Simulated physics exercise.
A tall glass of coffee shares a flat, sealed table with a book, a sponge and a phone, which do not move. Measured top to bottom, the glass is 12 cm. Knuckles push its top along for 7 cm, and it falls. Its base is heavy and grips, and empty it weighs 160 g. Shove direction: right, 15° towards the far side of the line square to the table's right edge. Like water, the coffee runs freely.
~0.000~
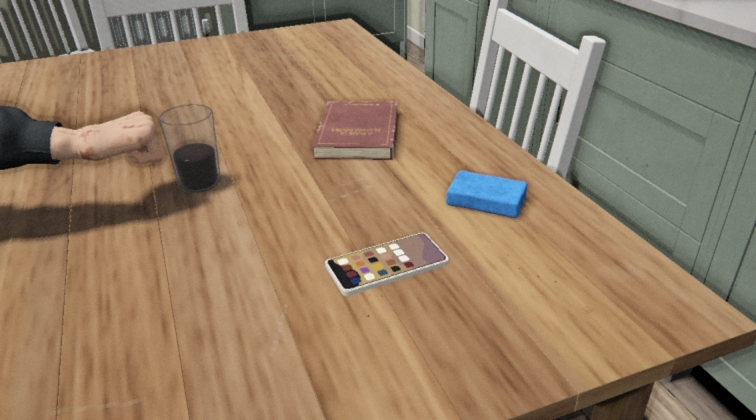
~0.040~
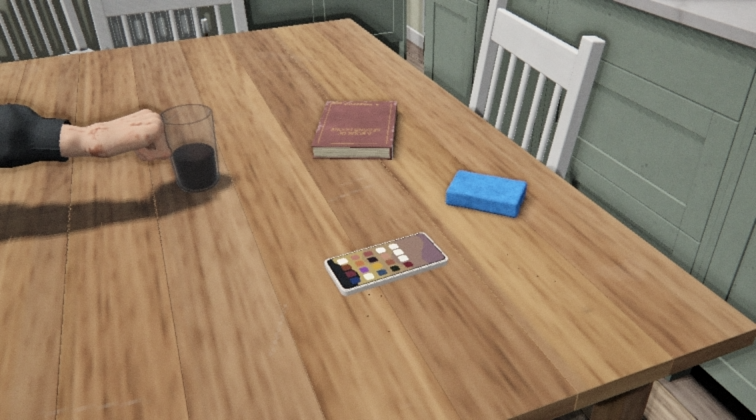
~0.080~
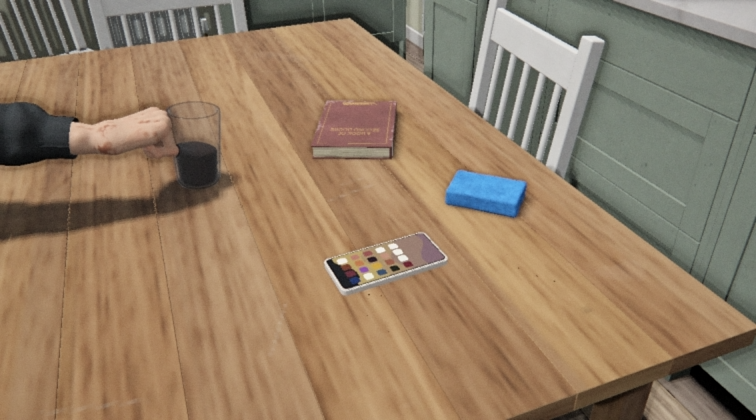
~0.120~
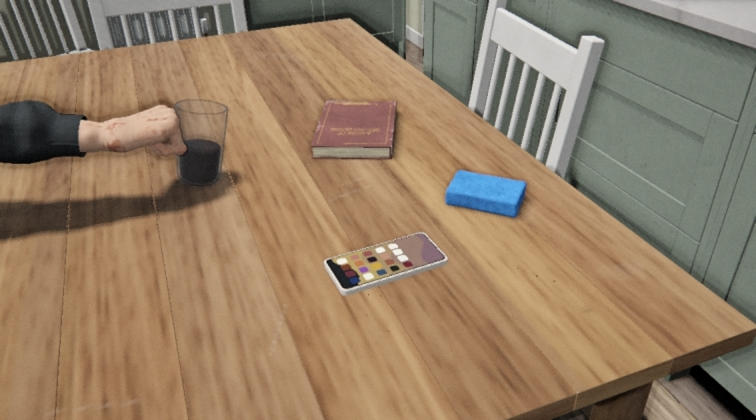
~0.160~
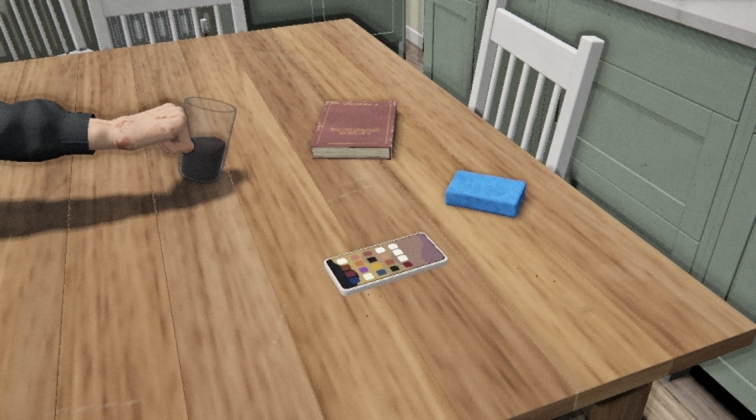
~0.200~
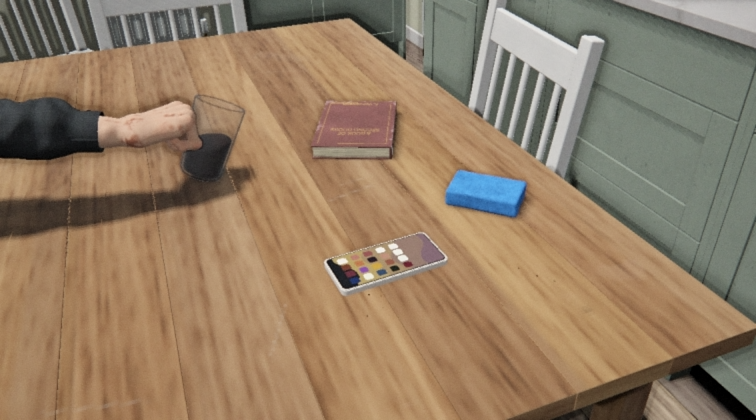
A fist in a dark sleeve pushed a tall glass of dark drink to the right across a wooden table, tilting it steadily rightward, while a red book, blue sponge and phone stayed still.
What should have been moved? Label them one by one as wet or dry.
Book - wet; sponge - dry; phone - dry.
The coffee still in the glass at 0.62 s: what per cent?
About 46 %.
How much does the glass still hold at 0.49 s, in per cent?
It is roughly 94 percent.
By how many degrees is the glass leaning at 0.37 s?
Looks like close to 60 degrees of lean.
Then, 0.37 s in, the tilt is 61° and 100 per cent is in the glass, 0 has run off the table; wet so far, nothing.
Then, 0.49 s in, the tilt is 87° and 93 per cent is in the glass, 0 has run off the table; wet so far, nothing.
Then, 0.62 s in, the tilt is 87° and 45 per cent is in the glass, 0 has run off the table; wet so far, book.
Then, 0.87 s in, the tilt is 87° and 22 per cent is in the glass, 0 has run off the table; wet so far, book.
Finally, 8 per cent is in the glass, 5 has run off the table; wet so far, book.
